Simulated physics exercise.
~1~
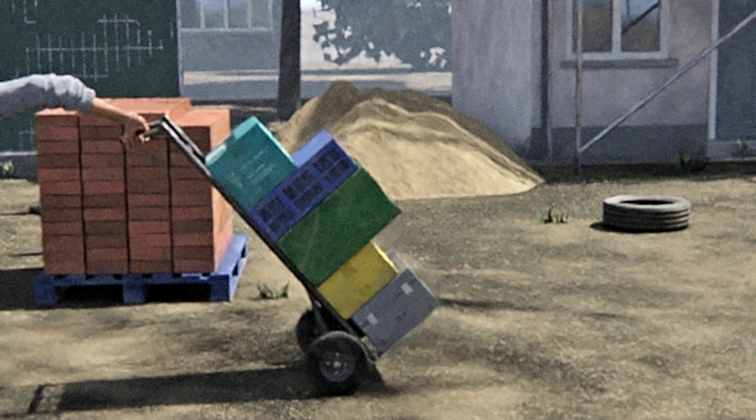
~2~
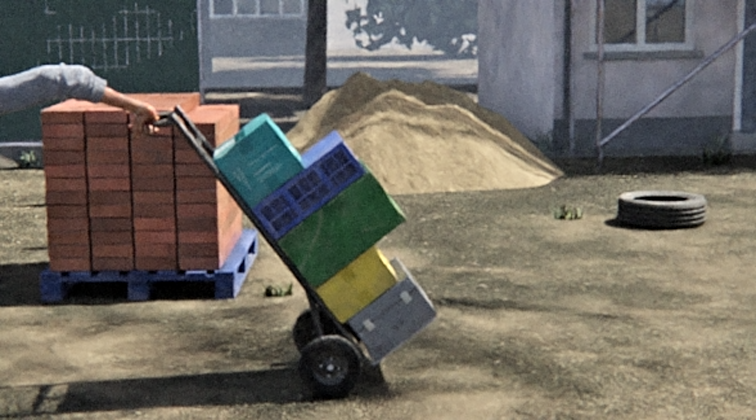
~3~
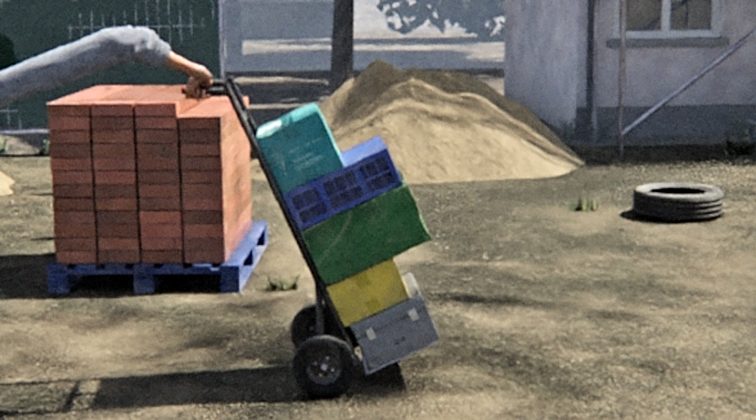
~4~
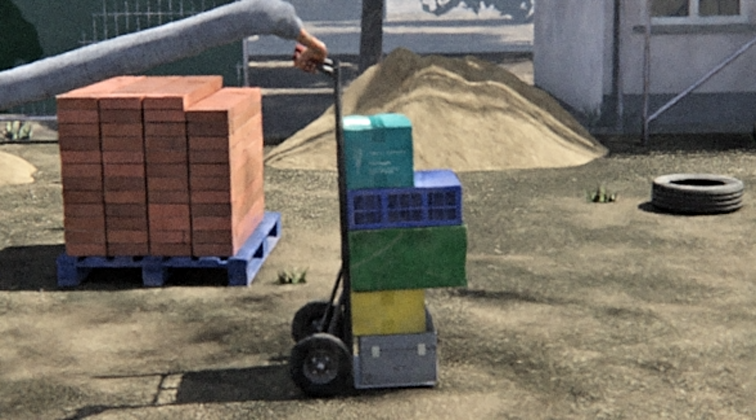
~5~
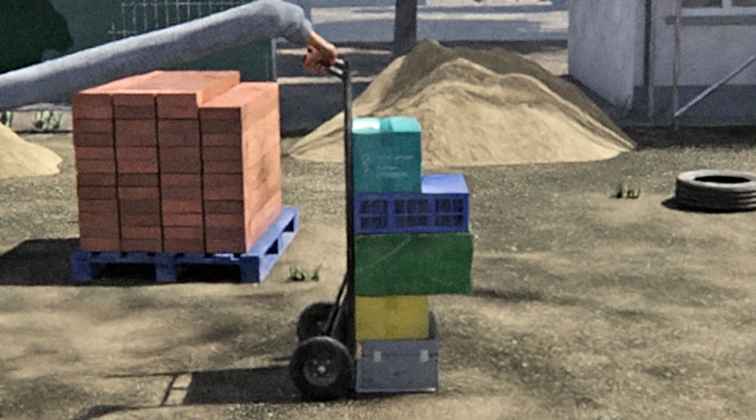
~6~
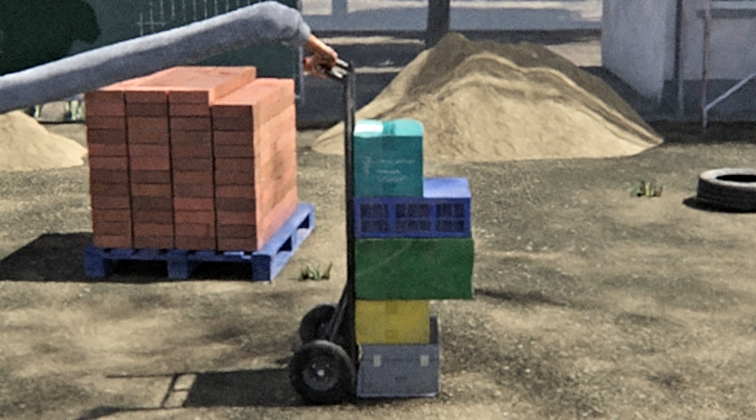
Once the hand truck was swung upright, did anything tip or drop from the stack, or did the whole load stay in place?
The whole load stayed in place. All five pieces were still stacked on the upright hand truck, and nothing was lost.
